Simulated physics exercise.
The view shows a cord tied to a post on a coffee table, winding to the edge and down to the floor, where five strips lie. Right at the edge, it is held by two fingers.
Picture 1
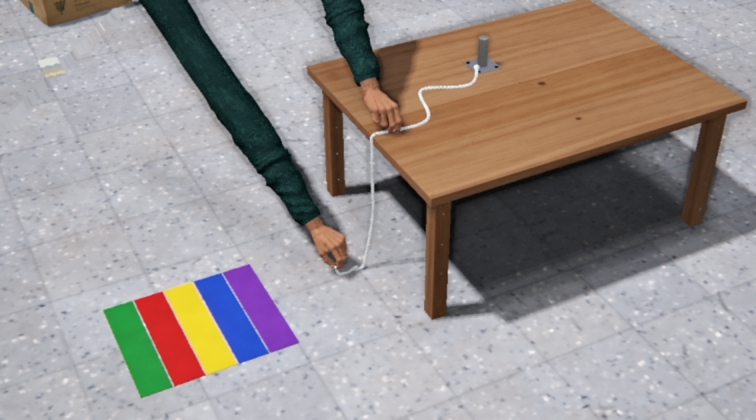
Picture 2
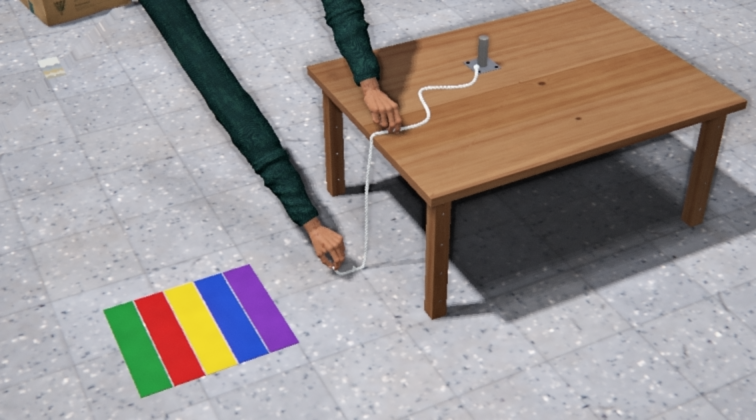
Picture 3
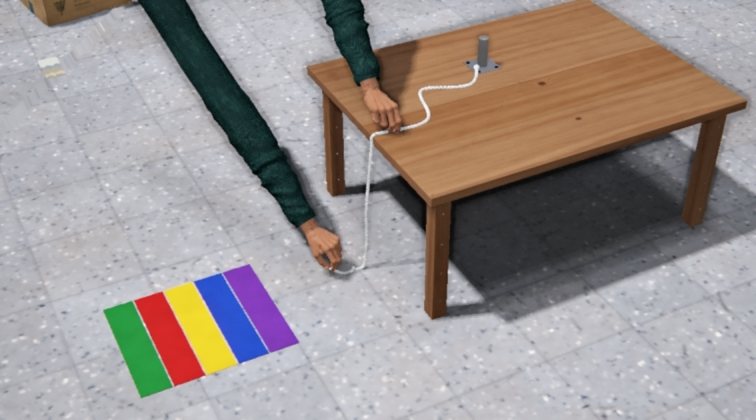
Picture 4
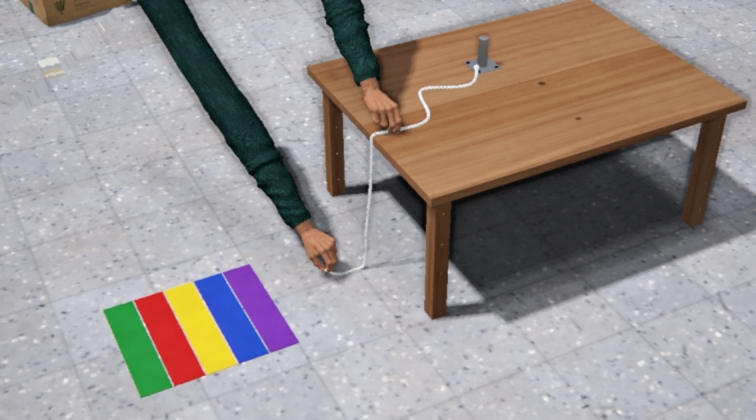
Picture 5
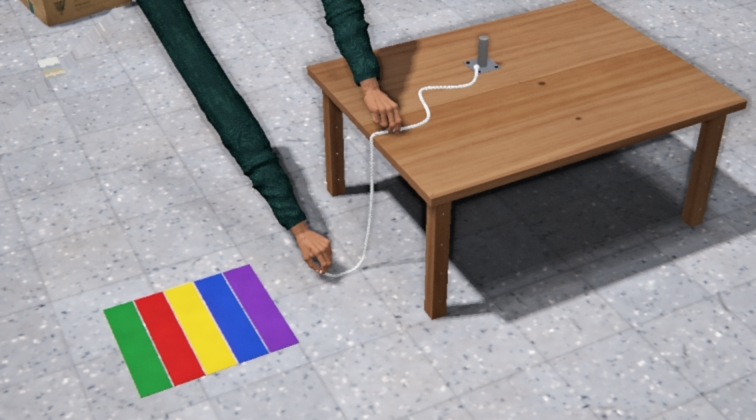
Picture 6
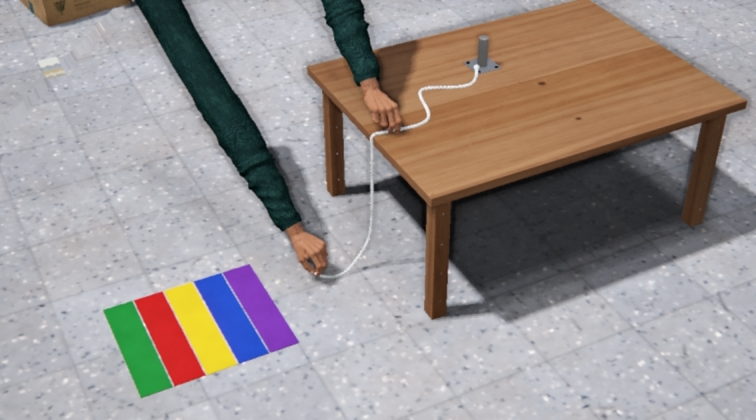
Beside a wooden table, a hand slowly draws a white cord's end slightly left.
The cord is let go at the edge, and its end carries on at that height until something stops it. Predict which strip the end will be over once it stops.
I would say the yellow strip.
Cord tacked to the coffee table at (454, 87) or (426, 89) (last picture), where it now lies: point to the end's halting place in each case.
The spots come out as (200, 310) and (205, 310), in that order.
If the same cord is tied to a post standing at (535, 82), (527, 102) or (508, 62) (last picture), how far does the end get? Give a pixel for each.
First try about (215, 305), second about (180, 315), third about (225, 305).
A little later, end near (240, 298); over blue.
Next, end near (208, 308); over yellow.
When it is tight, end near (190, 314); over yellow. The end stops over the yellow strip.
